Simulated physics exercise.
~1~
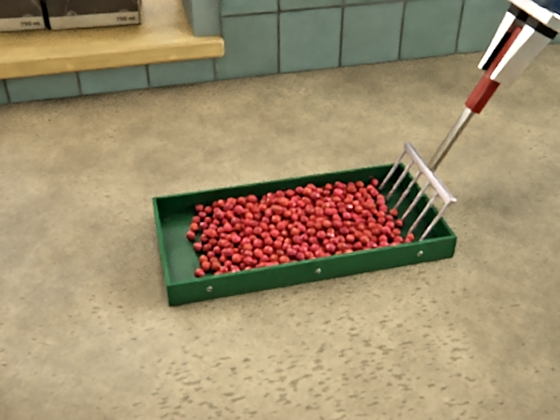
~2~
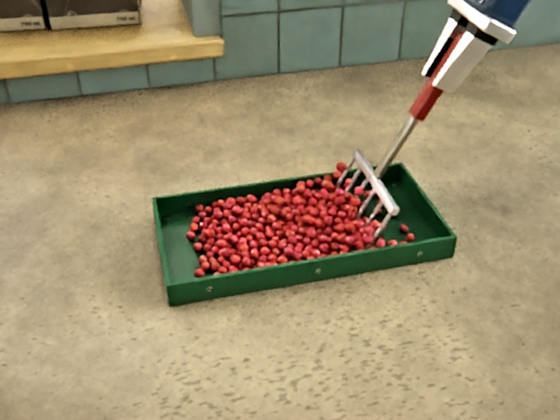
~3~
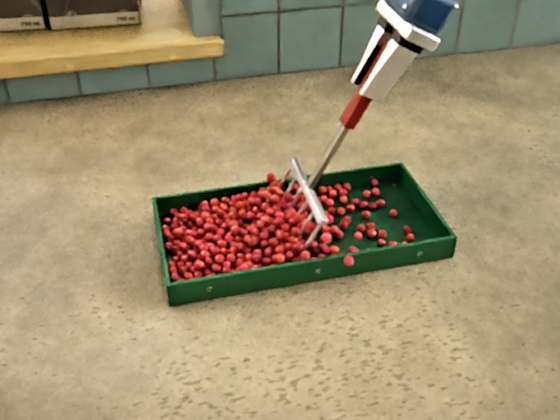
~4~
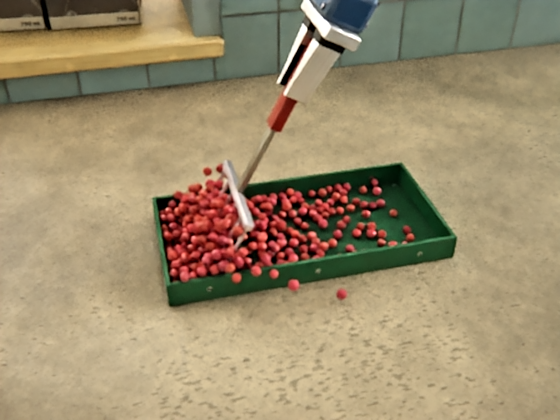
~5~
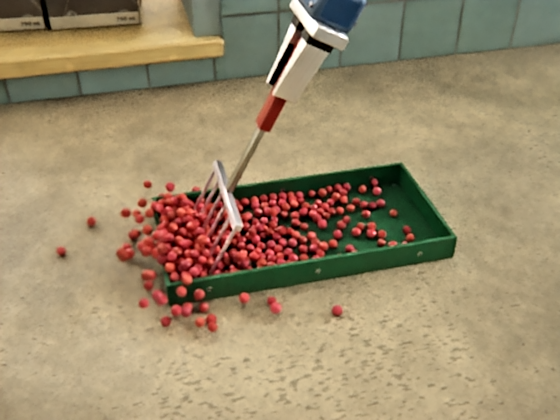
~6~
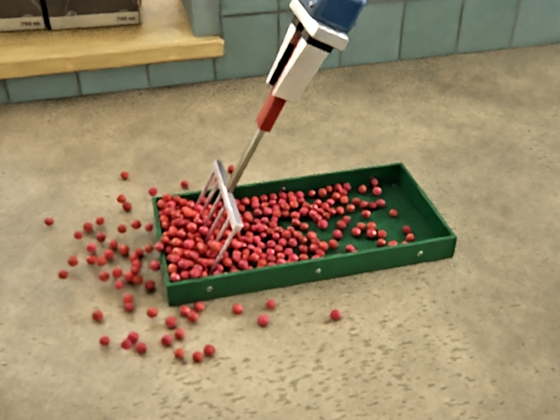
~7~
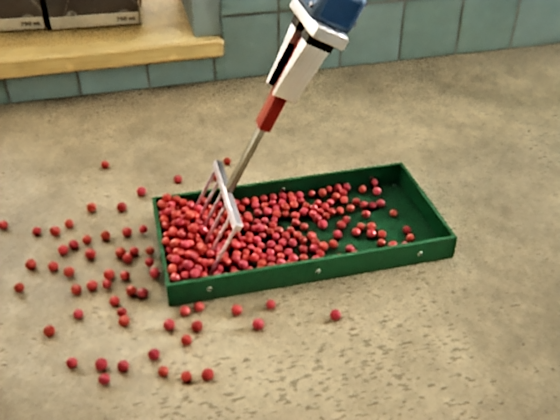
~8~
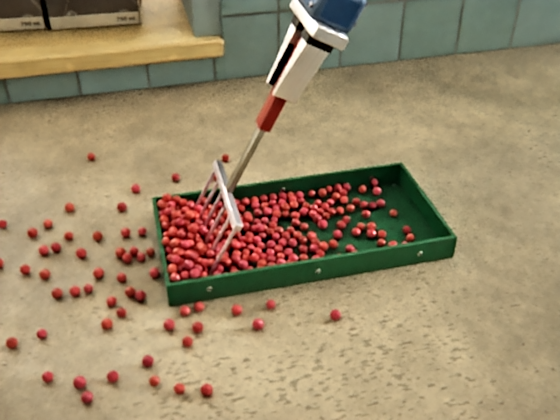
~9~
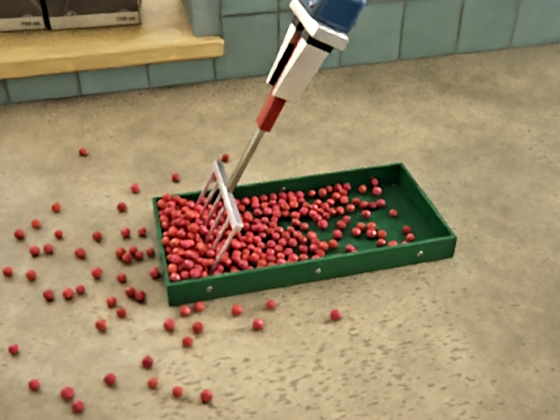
A still view from above shows a speckled beige surface with teal tiles and a wooden ledge behind it. A shallow green tray full of small red beads sits in the middle, and a robot arm holds a metal rake at its right end. The rake sweeps left through the beads, heaping them up and leaving a few scattered behind. Near the left end it stops, and beads spill over the left and front edges. They roll outward across the surface and settle, while most stay piled in the tray against the motionless rake.
